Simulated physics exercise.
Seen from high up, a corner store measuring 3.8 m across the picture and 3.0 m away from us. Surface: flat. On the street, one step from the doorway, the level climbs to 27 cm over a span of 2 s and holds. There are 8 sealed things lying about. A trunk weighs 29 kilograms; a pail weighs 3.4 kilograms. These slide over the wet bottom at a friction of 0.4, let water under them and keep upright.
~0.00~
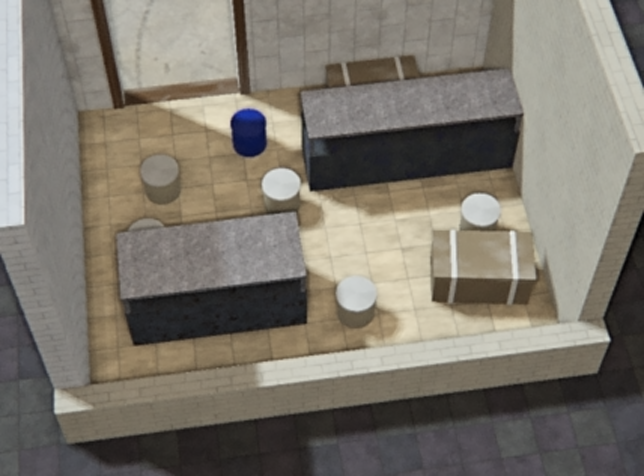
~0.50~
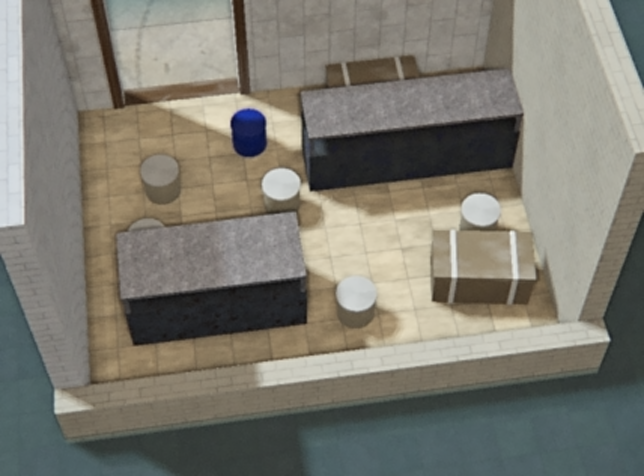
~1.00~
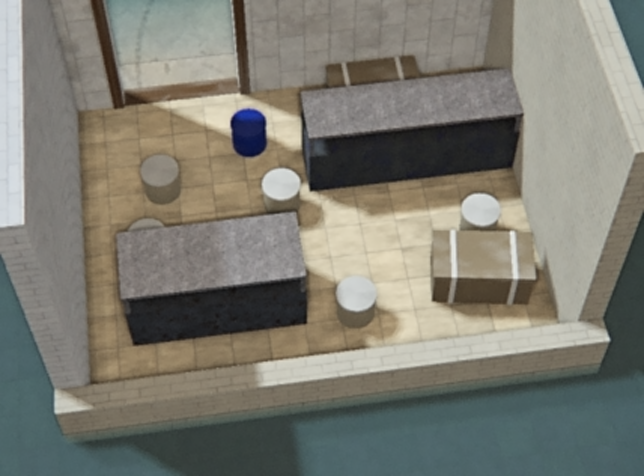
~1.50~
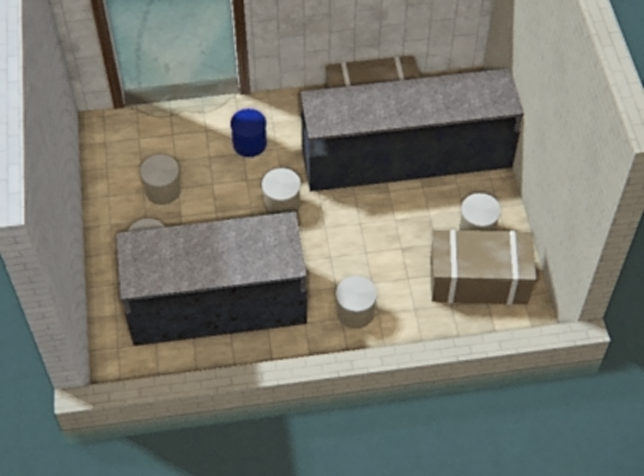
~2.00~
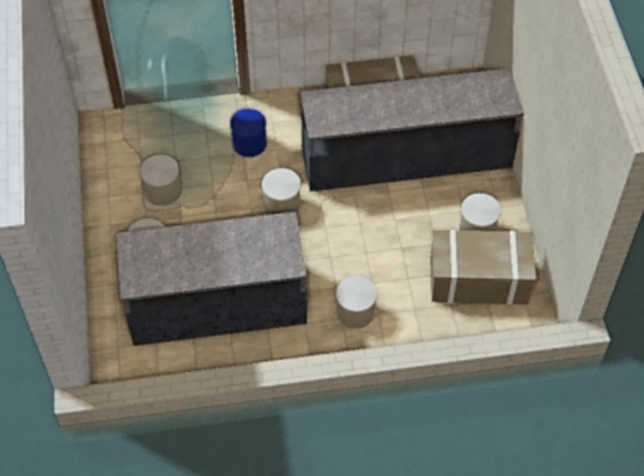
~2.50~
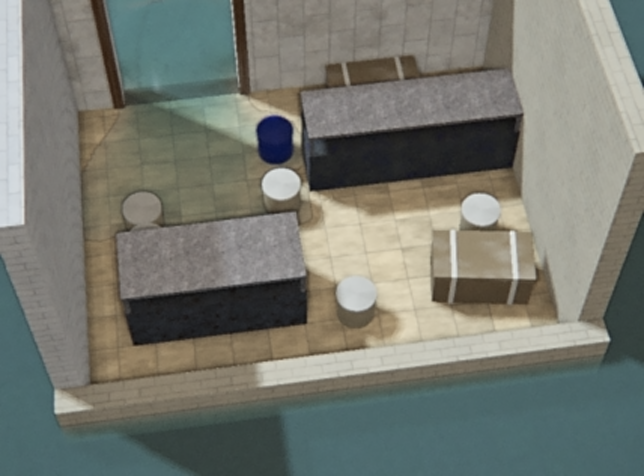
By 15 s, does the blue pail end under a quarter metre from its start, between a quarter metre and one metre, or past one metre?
It is swept a long way.
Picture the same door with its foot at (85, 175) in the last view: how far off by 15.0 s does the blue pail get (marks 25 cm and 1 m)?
Then the blue pail would have gone a long way.
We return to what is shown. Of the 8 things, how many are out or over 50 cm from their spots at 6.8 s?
The number comes to 4.
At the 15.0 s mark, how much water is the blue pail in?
Somewhere close to 26 cm.
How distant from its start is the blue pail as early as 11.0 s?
Displacement by then near 250 cm.
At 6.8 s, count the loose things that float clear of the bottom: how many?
The count is 7.
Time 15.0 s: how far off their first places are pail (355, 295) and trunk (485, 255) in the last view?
Respectively 30 and 120 centimetres.
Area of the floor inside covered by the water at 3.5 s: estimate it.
Some 5.5 m2 of it.
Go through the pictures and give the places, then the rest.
The blue pail at (248, 122) rests on the ground; 0.0 m2 under water; 0 of 8 have shifted, in the first frame.
The blue pail at (248, 122), on the bottom; water covers 0.0 m2; 0 of 8 have shifted, in the second frame.
The blue pail at (248, 122) rests on the ground; water covers 0.0 m2; 0 of 8 have shifted, in the third frame.
The blue pail at (248, 122), on the bottom; 0.1 m2 under water; 0 of 8 have shifted, in the fourth frame.
The blue pail at (248, 122), on the bottom; water covers 0.9 m2; 0 of 8 have shifted, in the fifth frame.
The blue pail at (275, 130) rests on the ground, 25 cm from its start; water covers 2.5 m2; 2 of 8 have shifted, in the sixth frame.
After 3.5 s the blue pail is near (297, 202), 1.0 m from its start, afloat; 3 afloat.
After 6.8 s the blue pail is near (542, 311), 3.1 m from its start, afloat; 7 afloat.
After 11.0 s the blue pail is near (444, 290), 2.4 m from its start, afloat; 7 afloat.
After 15.0 s the blue pail is near (470, 290), 2.6 m from its start, afloat; 8 afloat.
